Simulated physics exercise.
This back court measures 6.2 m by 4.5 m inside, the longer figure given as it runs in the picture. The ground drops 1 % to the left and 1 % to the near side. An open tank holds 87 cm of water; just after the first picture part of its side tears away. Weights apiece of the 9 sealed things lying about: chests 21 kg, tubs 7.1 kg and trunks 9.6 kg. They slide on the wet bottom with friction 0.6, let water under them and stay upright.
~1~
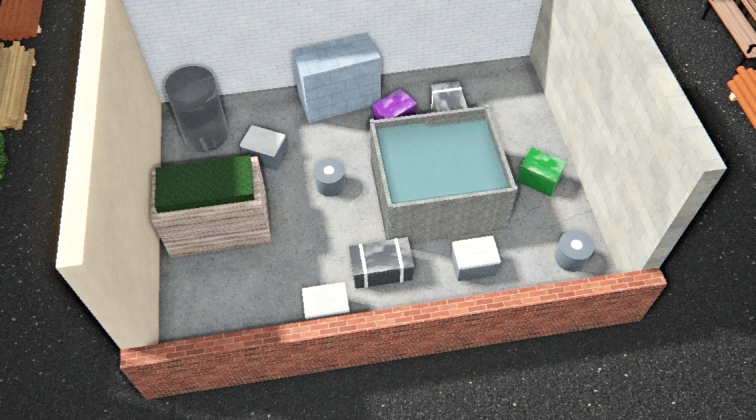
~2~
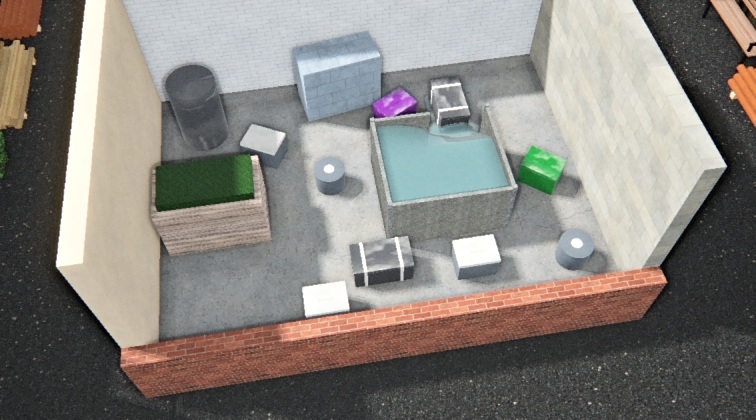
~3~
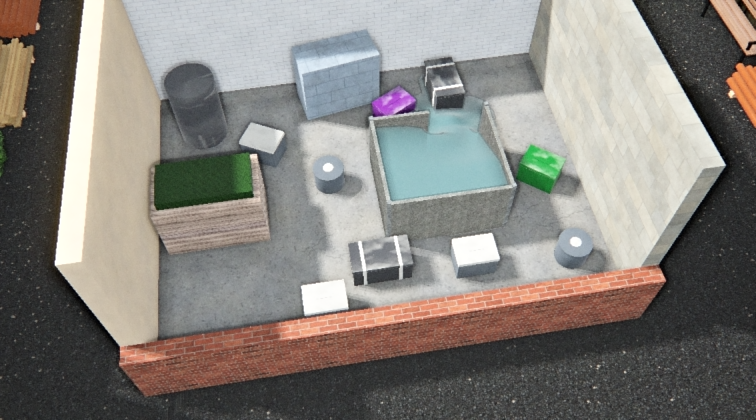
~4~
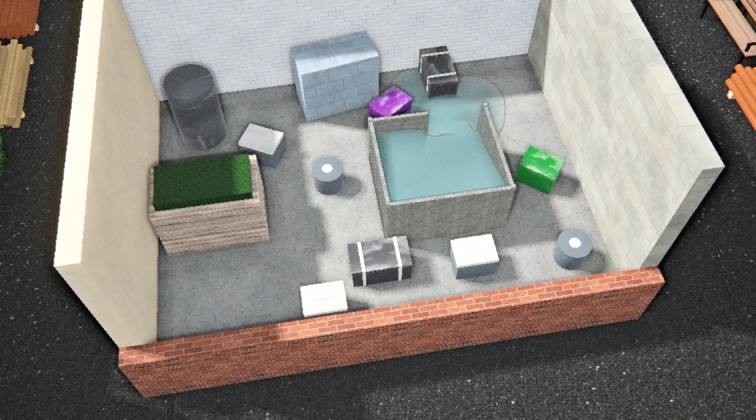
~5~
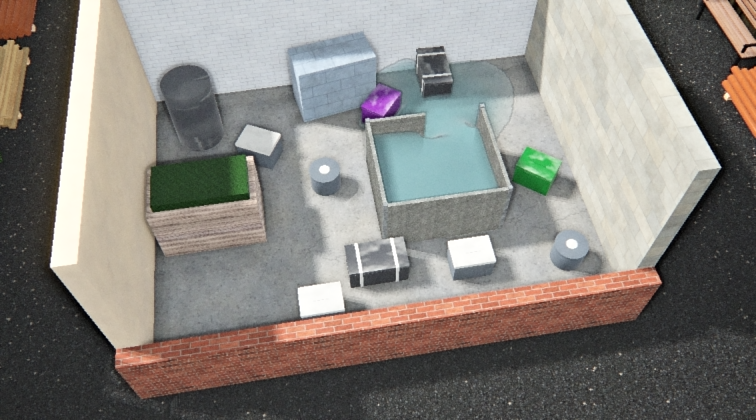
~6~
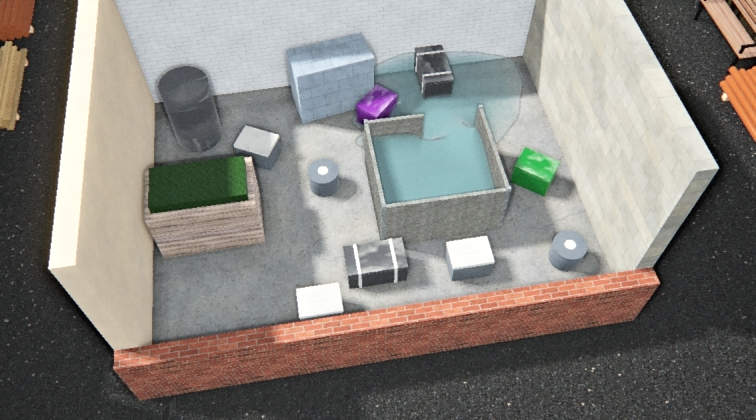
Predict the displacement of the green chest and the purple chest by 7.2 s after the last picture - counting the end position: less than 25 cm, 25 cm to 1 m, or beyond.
Green chest travels far; purple chest ends far away.
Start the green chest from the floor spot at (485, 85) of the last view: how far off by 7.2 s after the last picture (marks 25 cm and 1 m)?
It ends far away.
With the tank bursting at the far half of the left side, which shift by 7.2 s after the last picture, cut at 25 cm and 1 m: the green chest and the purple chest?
Then the green chest barely shifts, the purple chest holds its place.
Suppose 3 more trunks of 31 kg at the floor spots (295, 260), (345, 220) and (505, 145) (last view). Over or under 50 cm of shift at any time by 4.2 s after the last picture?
In that order: Short of it, under, over.
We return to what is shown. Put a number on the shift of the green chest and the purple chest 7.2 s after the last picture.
About 400 and 140 cm.
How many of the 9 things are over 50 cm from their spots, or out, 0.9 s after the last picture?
1 of them.
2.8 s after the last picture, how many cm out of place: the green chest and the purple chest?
About 150 and 100 cm.
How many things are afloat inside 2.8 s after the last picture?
I count 2.
Then, 0.9 s after the last picture the green chest is near (538, 164), 0.0 m from its start, aground; the purple chest is near (369, 106), 0.3 m from its start, aground; 1 afloat.
Then, 2.8 s after the last picture the green chest is near (528, 258), 1.6 m from its start, aground; the purple chest is near (327, 129), 1.1 m from its start, aground; 2 afloat.
Then, 4.8 s after the last picture the green chest is near (409, 286), 2.7 m from its start, aground; the purple chest is near (300, 136), 1.5 m from its start, aground; 3 afloat.
Then, 7.2 s after the last picture the green chest is near (263, 278), 4.2 m from its start, afloat; the purple chest is near (300, 136), 1.5 m from its start, aground; 6 afloat.
